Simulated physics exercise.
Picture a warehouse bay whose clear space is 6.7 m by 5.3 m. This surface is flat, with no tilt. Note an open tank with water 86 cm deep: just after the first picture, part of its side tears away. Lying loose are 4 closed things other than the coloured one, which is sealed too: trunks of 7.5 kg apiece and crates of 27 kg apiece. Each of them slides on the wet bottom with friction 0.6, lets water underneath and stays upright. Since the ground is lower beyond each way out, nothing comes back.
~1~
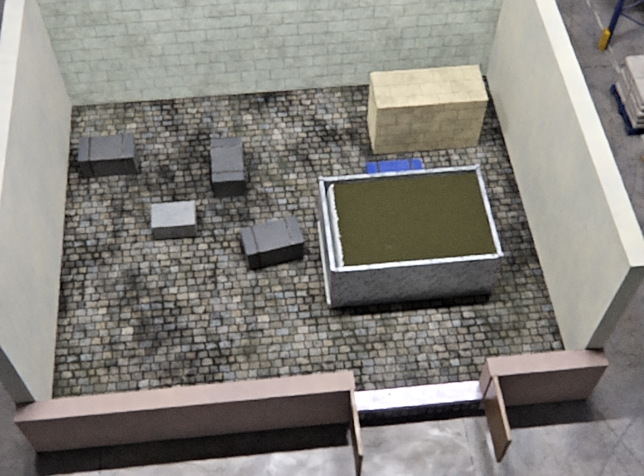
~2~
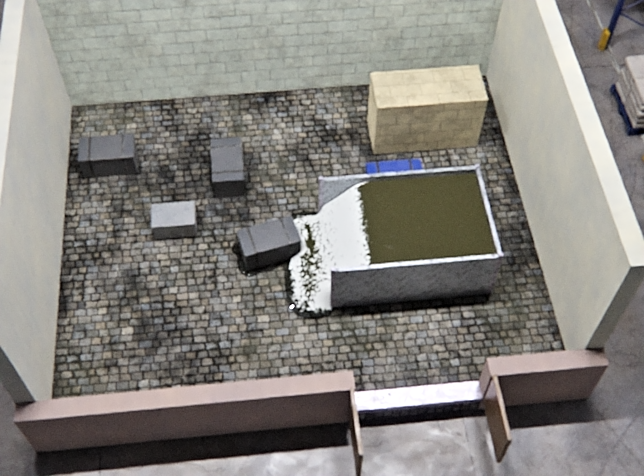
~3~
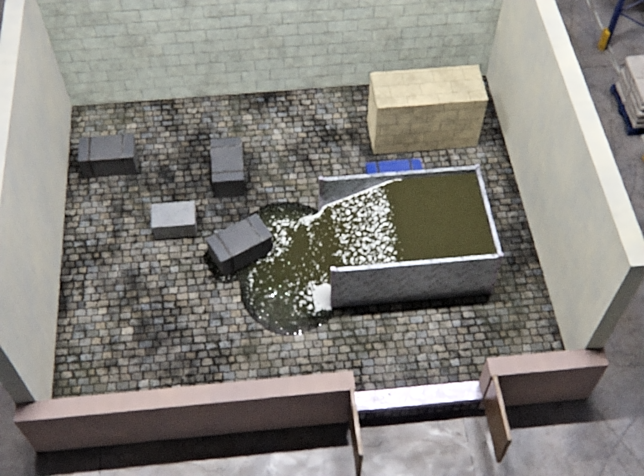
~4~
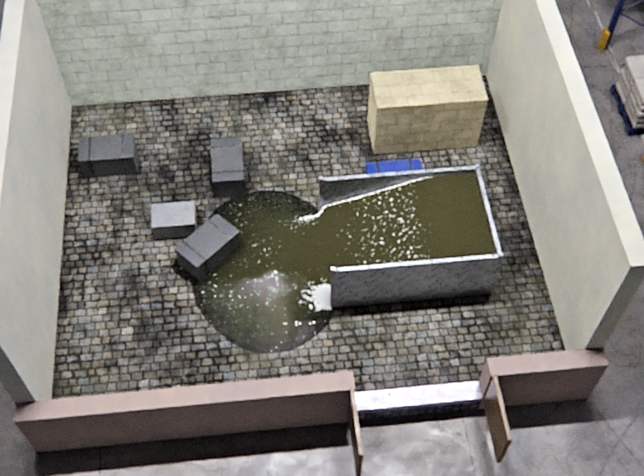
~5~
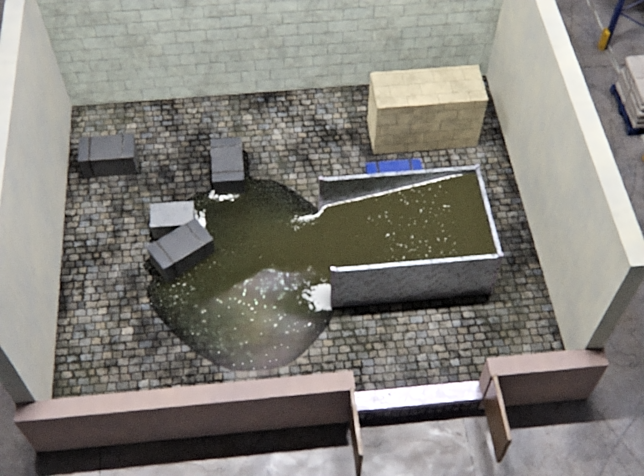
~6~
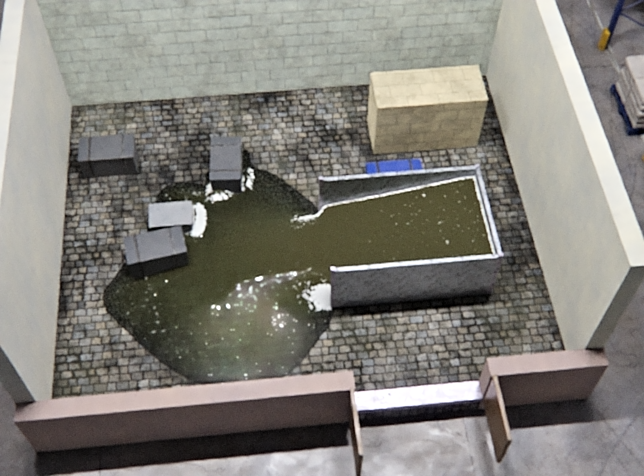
We see murky water burst from the left side of an open tank and spread across a cobbled floor, pushing the nearest dark box leftward and turning it, while the water reaches other boxes that stay in place.
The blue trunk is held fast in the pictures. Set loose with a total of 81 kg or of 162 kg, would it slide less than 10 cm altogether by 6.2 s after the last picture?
Oh, the lighter case already manages.
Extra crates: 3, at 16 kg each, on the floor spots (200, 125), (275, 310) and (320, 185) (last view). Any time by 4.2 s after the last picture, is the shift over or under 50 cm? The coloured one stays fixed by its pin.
In that order: Over, more, less.
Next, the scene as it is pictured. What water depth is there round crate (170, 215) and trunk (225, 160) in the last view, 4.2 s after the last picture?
Around 7 cm and 5 cm.
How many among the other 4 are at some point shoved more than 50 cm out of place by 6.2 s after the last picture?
4.
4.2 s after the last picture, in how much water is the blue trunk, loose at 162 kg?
Something like 4 centimetres.
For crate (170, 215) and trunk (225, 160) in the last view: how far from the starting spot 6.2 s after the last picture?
The shifts read 300 cm and 200 cm, in that sequence.
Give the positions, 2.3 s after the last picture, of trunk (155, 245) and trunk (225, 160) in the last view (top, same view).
Estimated pixels: (74, 292) and (185, 97).
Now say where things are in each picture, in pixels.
In the first picture, the blue trunk at (396, 173) rests on the ground; 2.8 m2 under water; 0 of 5 have shifted.
In the second picture, the blue trunk at (396, 173), on the bottom; 3.7 m2 under water; 0 of 5 have shifted.
In the third picture, the blue trunk at (396, 173) rests on the ground; 5.0 m2 under water; 1 of 5 have shifted.
In the fourth picture, the blue trunk at (396, 173) rests on the ground; 6.7 m2 under water; 1 of 5 have shifted.
In the fifth picture, the blue trunk at (396, 173), on the bottom; 8.5 m2 under water; 1 of 5 have shifted.
In the sixth picture, the blue trunk at (396, 173), on the bottom; 10.4 m2 under water; 1 of 5 have shifted.
Then, 0.6 s after the last picture the blue trunk would be 0 cm from its start with 81 kg and 0 cm from its start with 162 kg; 0 cm of water round it then.
Then, 2.3 s after the last picture the blue trunk would be 0 cm from its start with 81 kg and 0 cm from its start with 162 kg; 0 cm of water round it then.
Then, 4.2 s after the last picture the blue trunk would be 0 cm from its start with 81 kg and 0 cm from its start with 162 kg; 4 cm of water round it then.
Then, 6.2 s after the last picture the blue trunk would be 0 cm from its start with 81 kg and 0 cm from its start with 162 kg; 6 cm of water round it then.
